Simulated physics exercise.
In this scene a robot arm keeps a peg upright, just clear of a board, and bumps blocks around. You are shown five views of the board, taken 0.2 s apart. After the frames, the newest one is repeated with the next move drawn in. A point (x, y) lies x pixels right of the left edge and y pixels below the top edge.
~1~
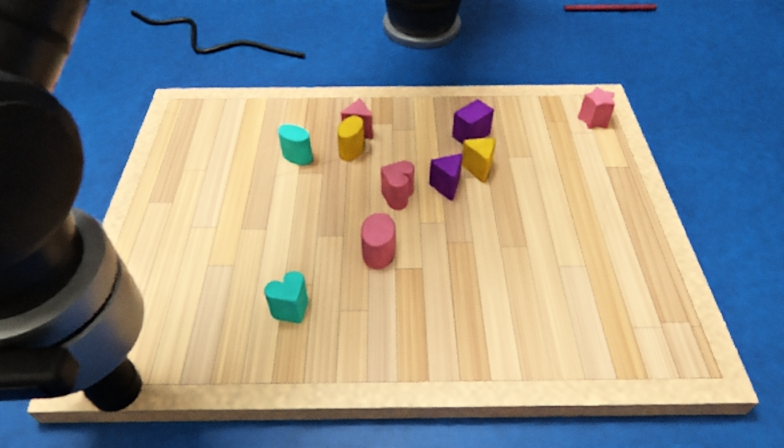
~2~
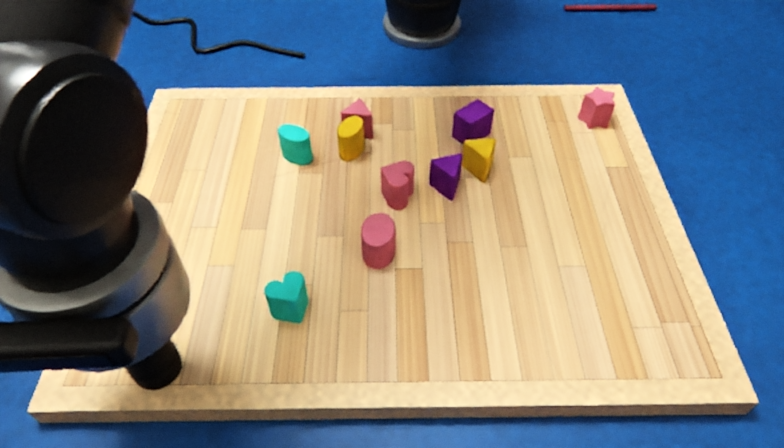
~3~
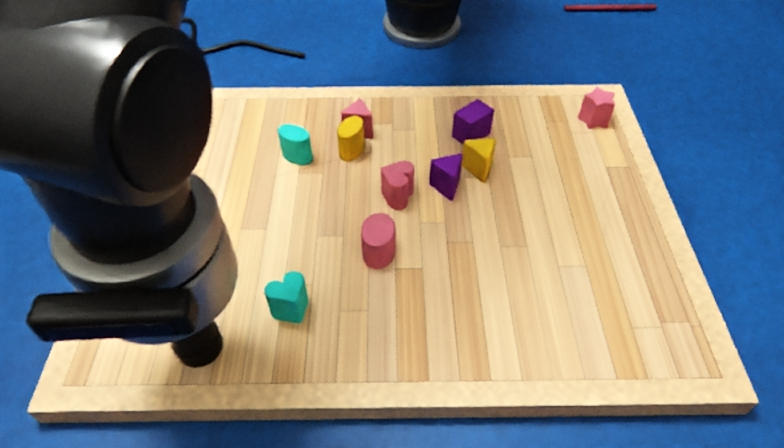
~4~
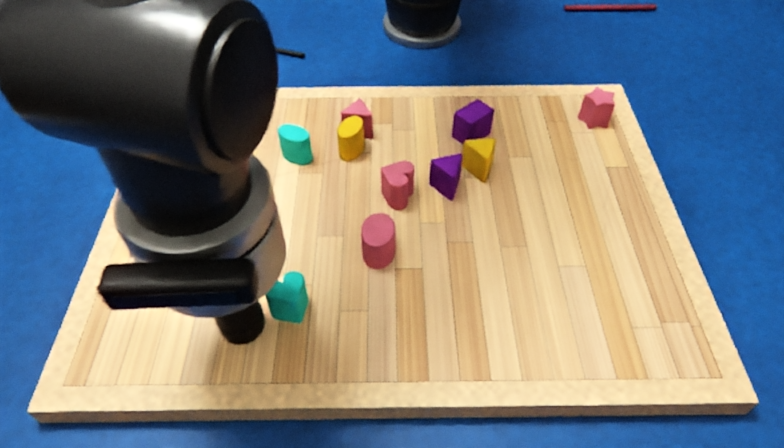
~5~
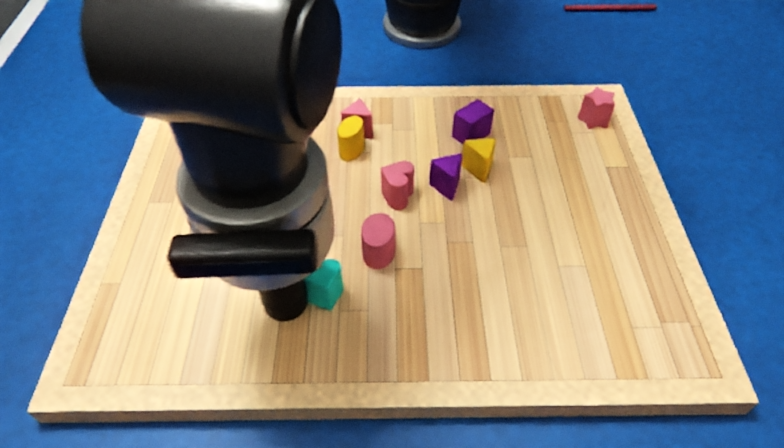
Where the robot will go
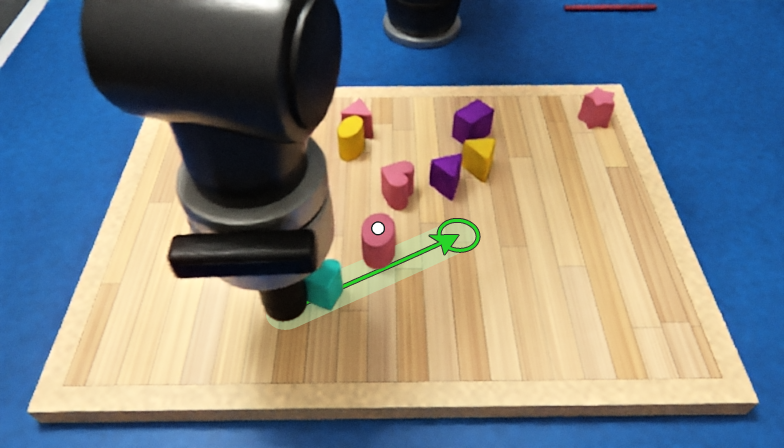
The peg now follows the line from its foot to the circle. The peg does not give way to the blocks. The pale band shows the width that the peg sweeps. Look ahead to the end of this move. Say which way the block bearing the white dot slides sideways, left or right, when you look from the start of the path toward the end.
Answer: Left.
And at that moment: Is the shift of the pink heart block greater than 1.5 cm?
Short answer: No.
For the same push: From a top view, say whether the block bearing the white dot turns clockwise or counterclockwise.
It goes anticlockwise.
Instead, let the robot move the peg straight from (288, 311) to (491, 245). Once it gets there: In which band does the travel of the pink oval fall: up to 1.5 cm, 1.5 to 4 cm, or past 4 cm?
The block shifts between 1.5 and 4 cm.
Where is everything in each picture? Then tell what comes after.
The first picture shows lower end of the peg at (118, 390), tops of blocks, turquoise heart block at (286, 286), pink oval at (378, 228), pink heart block at (398, 172), purple triangular piece at (449, 163).
The second picture shows peg at (159, 369), blocks as before.
The third picture shows peg at (200, 348), blocks as before.
The fourth picture shows peg at (243, 326), blocks as before.
The fifth picture shows peg at (286, 304), turquoise heart block at (322, 272), pink oval at (378, 228), pink heart block at (398, 172), purple triangular piece at (449, 163).
The drawn path runs straight from (288, 311) to (459, 235); the dot is on the pink oval.
What follows on the original path. One third of the way, peg at (348, 277); turquoise heart block at (385, 255), turned 40° clockwise; pink oval at (383, 225), turned 15° anticlockwise.
Two thirds of the way, peg at (406, 252); turquoise heart block at (440, 249), turned 105° clockwise; pink oval at (402, 207), turned 100° anticlockwise.
At the end, peg at (460, 228); turquoise heart block at (449, 250), turned 125° clockwise; pink oval at (405, 203), turned 120° anticlockwise; pink heart block not moved; purple triangular piece not moved.
